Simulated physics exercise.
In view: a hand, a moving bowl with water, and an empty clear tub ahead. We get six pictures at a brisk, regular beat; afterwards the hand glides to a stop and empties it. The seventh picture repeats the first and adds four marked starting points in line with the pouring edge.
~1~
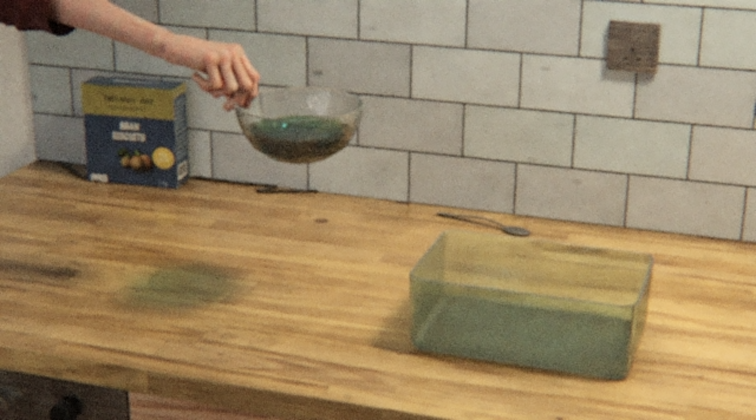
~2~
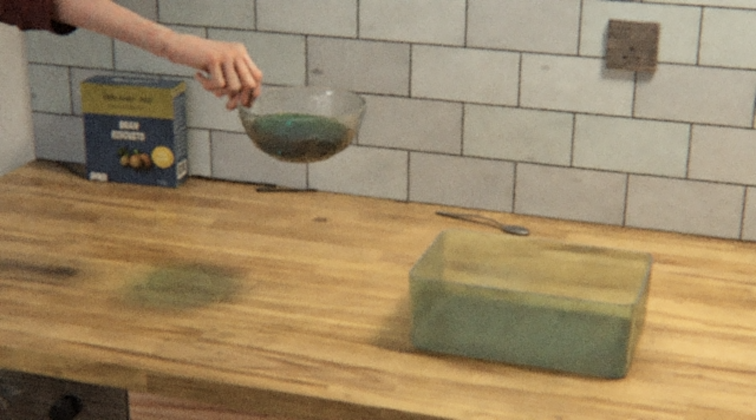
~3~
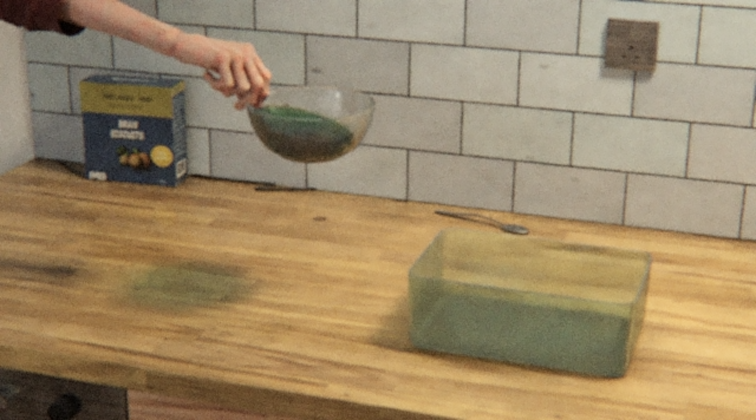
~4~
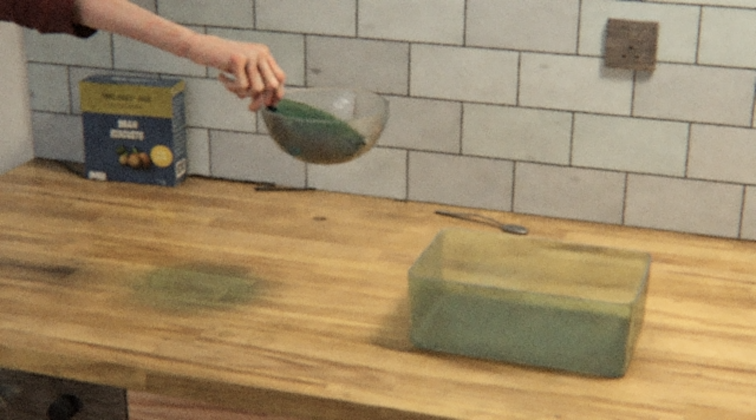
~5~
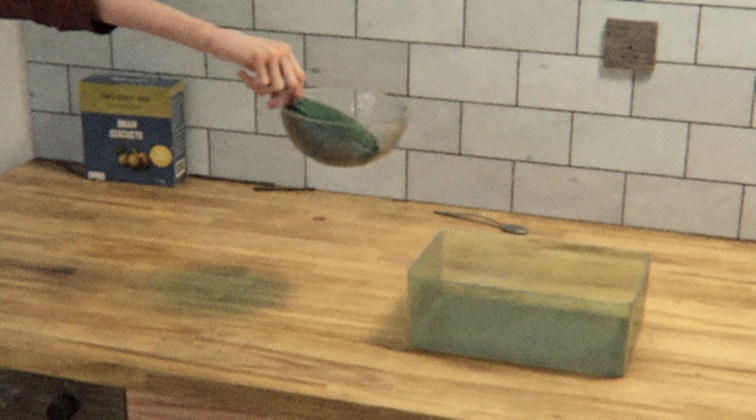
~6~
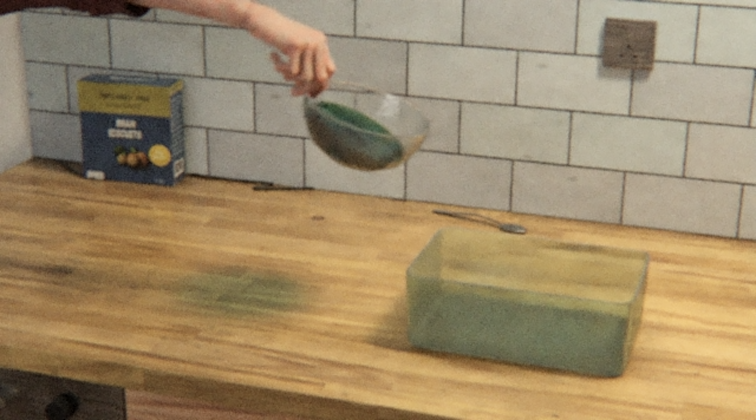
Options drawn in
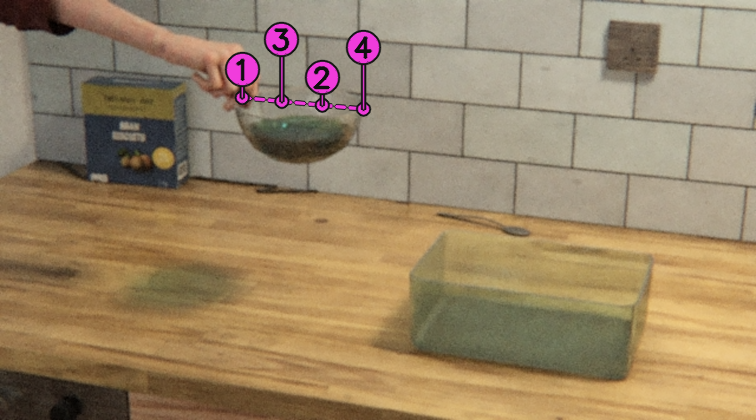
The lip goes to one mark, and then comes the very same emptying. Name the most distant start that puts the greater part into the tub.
3 is the one.
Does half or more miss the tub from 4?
No, that is safe.
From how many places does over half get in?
Three.
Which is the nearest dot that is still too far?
That would be 1.
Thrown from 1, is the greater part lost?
Yes.
In magenta, 1 at (242, 97); 2 at (322, 105); 3 at (281, 101); 4 at (363, 109).
Choosing 1, about 23 % lands in the tub, 72 % falls short and 5 % goes beside or beyond.
Choosing 2, about 83 % lands in the tub, 8 % falls short and 9 % goes beside or beyond.
Choosing 3, about 67 % lands in the tub, 27 % falls short and 6 % goes beside or beyond.
Choosing 4, about 85 % lands in the tub, 5 % falls short and 10 % goes beside or beyond.
